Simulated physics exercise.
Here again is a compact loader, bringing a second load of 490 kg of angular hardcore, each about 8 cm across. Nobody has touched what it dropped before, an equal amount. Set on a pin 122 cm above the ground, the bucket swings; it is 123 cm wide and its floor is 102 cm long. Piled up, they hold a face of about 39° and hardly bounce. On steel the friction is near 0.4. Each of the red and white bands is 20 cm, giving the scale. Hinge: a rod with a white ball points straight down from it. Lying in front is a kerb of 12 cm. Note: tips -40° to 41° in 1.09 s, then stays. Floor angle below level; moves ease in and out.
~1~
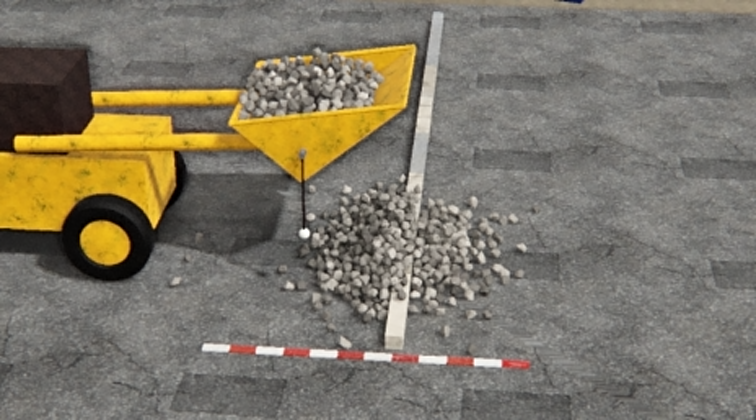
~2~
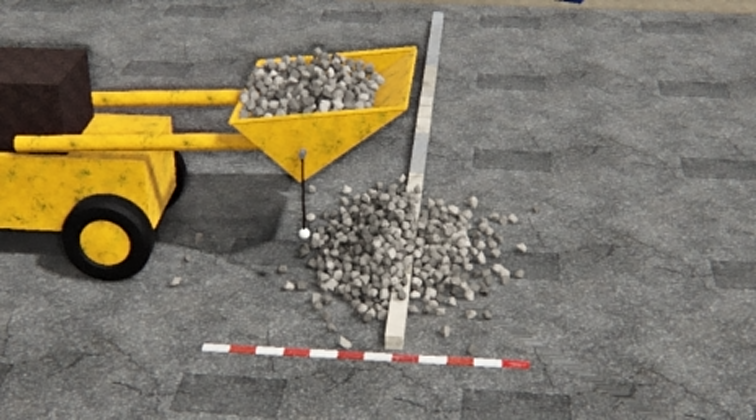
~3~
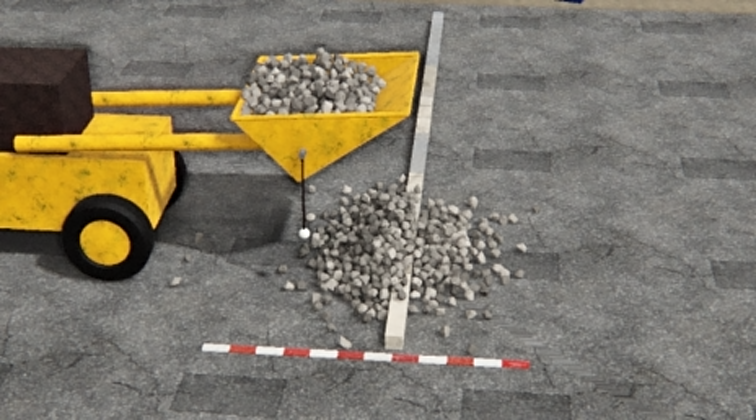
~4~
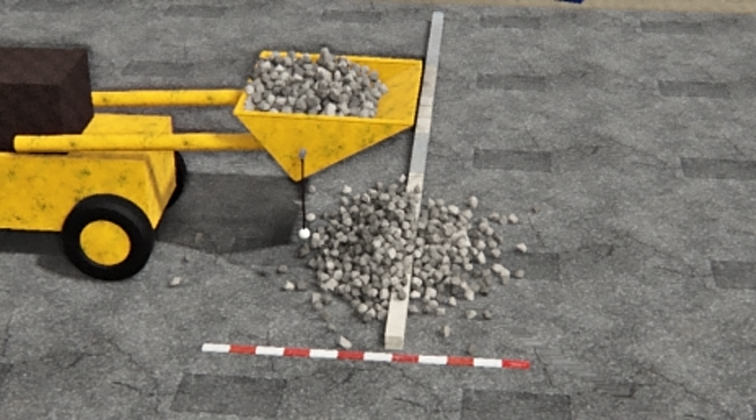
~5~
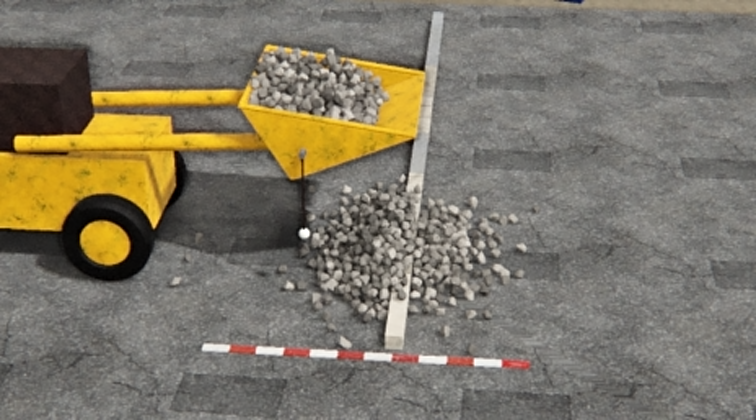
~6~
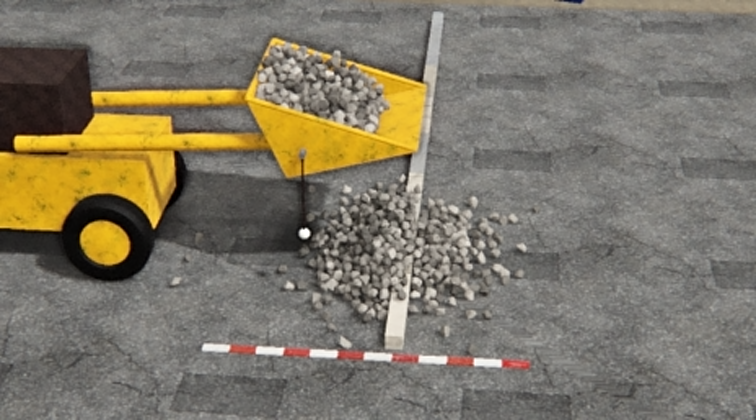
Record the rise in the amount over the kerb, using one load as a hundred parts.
Rise: About 81 parts in every hundred.
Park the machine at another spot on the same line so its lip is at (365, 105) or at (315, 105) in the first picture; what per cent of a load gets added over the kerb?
I'd say close to 35 per cent for one and close to 0 per cent for the other, in that order.
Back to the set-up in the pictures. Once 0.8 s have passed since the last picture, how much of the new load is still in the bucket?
It still holds about 70 per cent.
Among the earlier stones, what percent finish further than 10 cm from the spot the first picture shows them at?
5 %.
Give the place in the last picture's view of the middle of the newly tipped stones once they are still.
Their centre ends up near (443, 240).
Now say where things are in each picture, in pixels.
The first picture shows lip at (405, 106), floor tilted -40°, highest stones at (320, 66). The earlier load is highest near (388, 217), 34 cm above ground level, 74 % on this side of the kerb, 26 % over the kerb.
In the second picture, the bucket is at -39°, its lip at (406, 108); the top of the load is at (320, 66).
The third picture shows lip at (409, 114), floor tilted -35°, highest stones at (322, 66).
In the fourth picture, the bucket is at -30°, its lip at (412, 124); the top of the load is at (299, 67).
In the fifth picture, the bucket is at -23°, its lip at (415, 136); the top of the load is at (277, 65).
In the sixth picture, the bucket is at -15°, its lip at (417, 150); the top of the load is at (278, 56).
Then, 0.4 s after the last picture the floor is at 29°; in per cent of one load, 100 in the bucket, 74 on this side of the kerb, 26 over the kerb; the foremost stones are at (513, 244).
Then, 0.8 s after the last picture the floor is at 41°; in per cent of one load, 70 in the bucket, 98 on this side of the kerb, 33 over the kerb; the foremost stones are at (513, 244).
Then, 1.1 s after the last picture the floor is at 41°; in per cent of one load, 22 in the bucket, 98 on this side of the kerb, 81 over the kerb; the foremost stones are at (521, 259).
Then, 3.9 s after the last picture the floor is at 41°; in per cent of one load, 0 in the bucket, 93 on this side of the kerb, 108 over the kerb; the foremost stones are at (595, 265). Net gain over the kerb, 81.
